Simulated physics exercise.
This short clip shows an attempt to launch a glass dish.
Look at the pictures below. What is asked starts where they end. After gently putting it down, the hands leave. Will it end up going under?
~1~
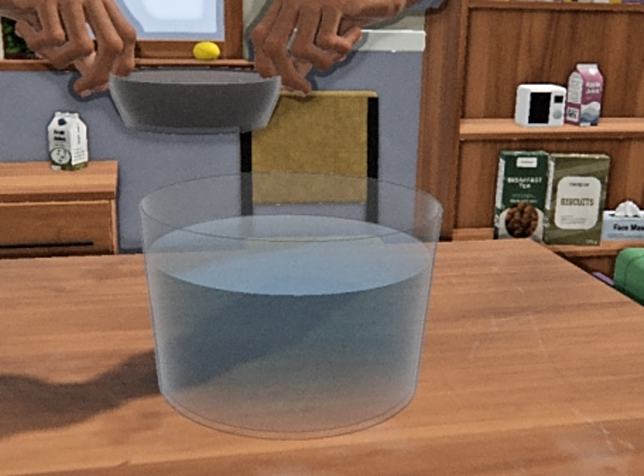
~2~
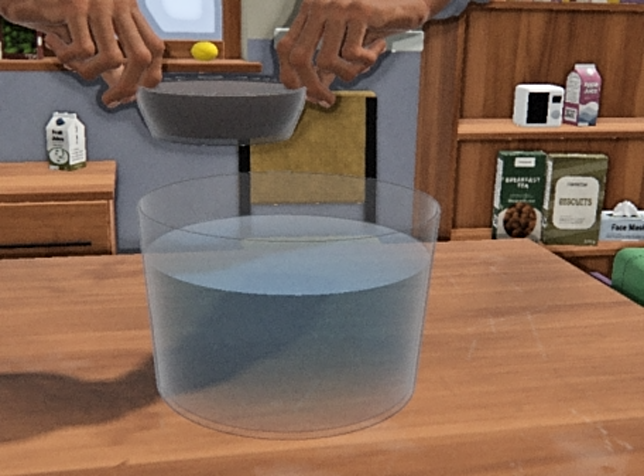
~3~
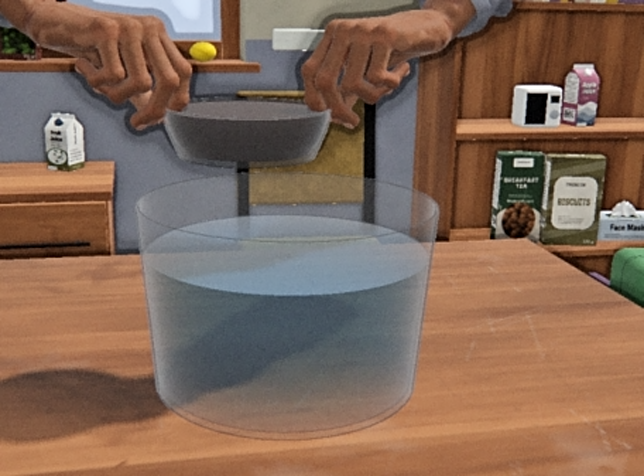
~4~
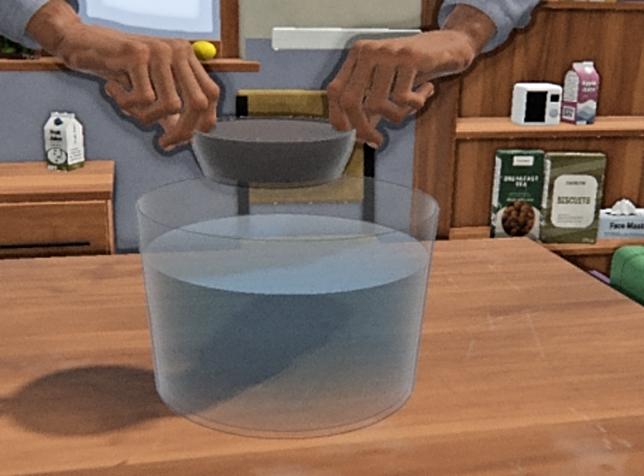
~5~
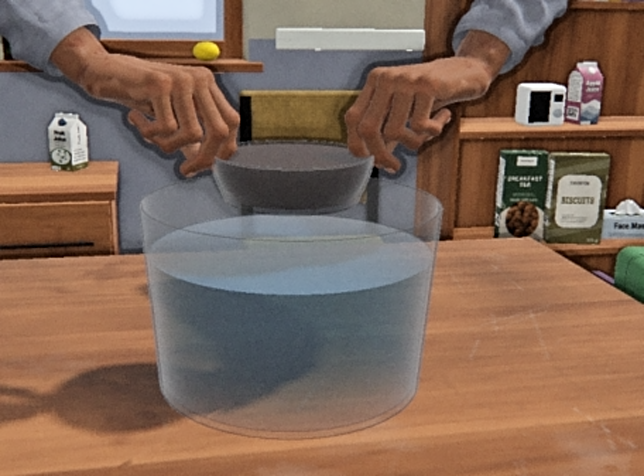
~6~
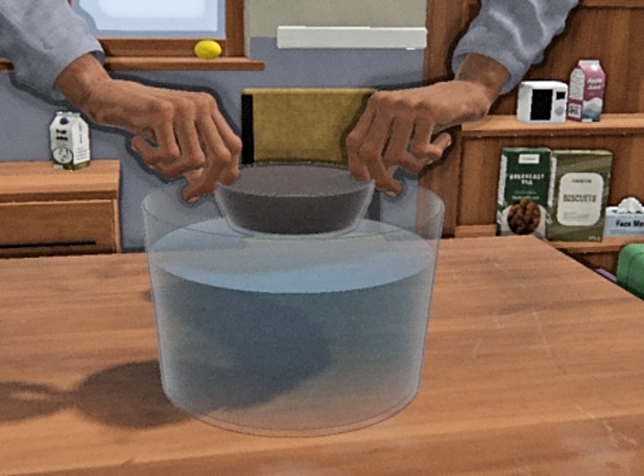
Yes, it goes down.
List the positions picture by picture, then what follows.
The first frame shows dish (196, 96) nearly full; above the basin.
The second frame shows dish nearly full, surface at (222, 89); coming down.
The third frame shows dish (247, 129) nearly full; lower.
The fourth frame shows dish nearly full, surface at (273, 131); lower still.
The fifth frame shows dish (292, 174) nearly full; close to the surface.
The sixth frame shows dish nearly full, surface at (294, 181); just over the surface.
A moment on, the dish dips into the water.
Further on, water pours in over its rim.
When it is over, the dish lies on the bottom.
